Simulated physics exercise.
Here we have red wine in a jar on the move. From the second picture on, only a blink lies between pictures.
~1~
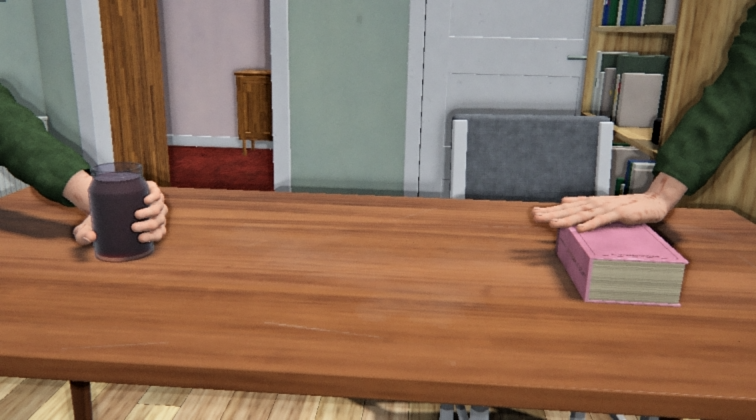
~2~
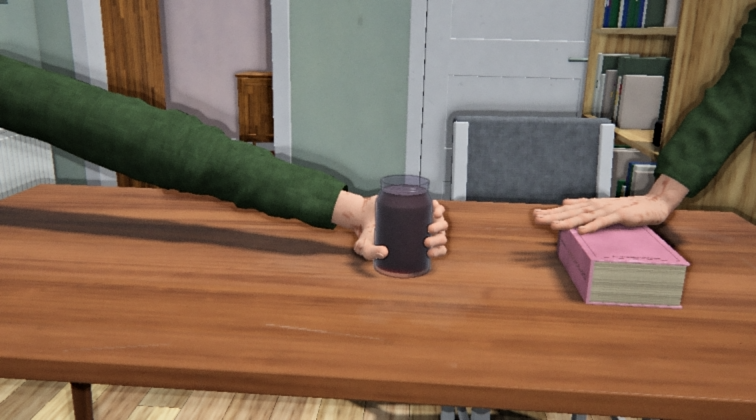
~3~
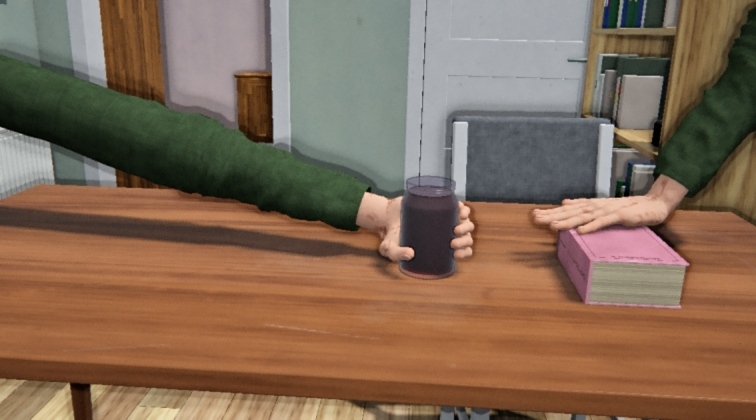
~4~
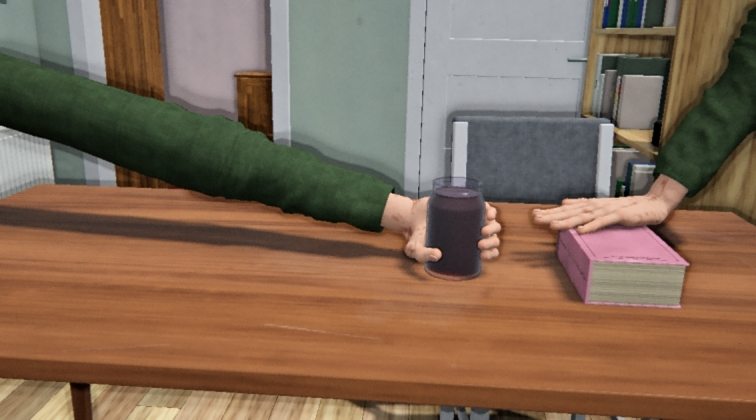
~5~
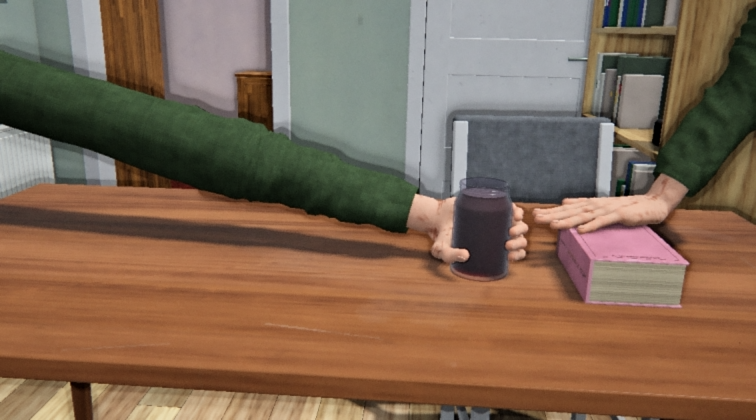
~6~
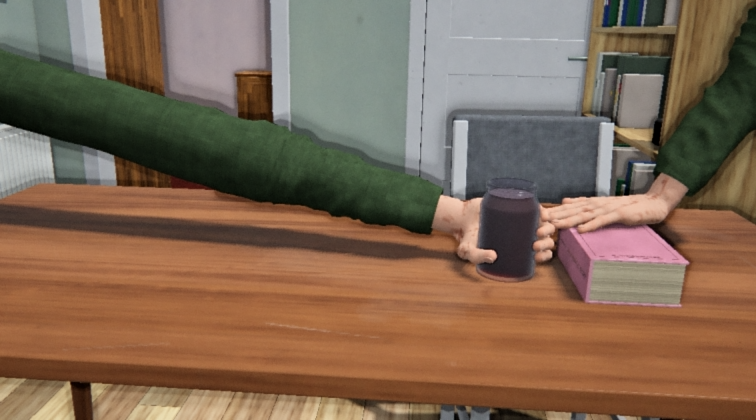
A hand slides a jar of dark liquid right across a wooden table, nearing a pink book.
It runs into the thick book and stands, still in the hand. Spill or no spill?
The jar spills.
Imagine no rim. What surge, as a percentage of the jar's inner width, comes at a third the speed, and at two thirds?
Near 15 and 30 in a hundred.
Shortly, the jar meets the thick book.
Then, the red wine surges up the wall; it has lost some.
At the finish, the jar stands at the thick book; it has lost some.
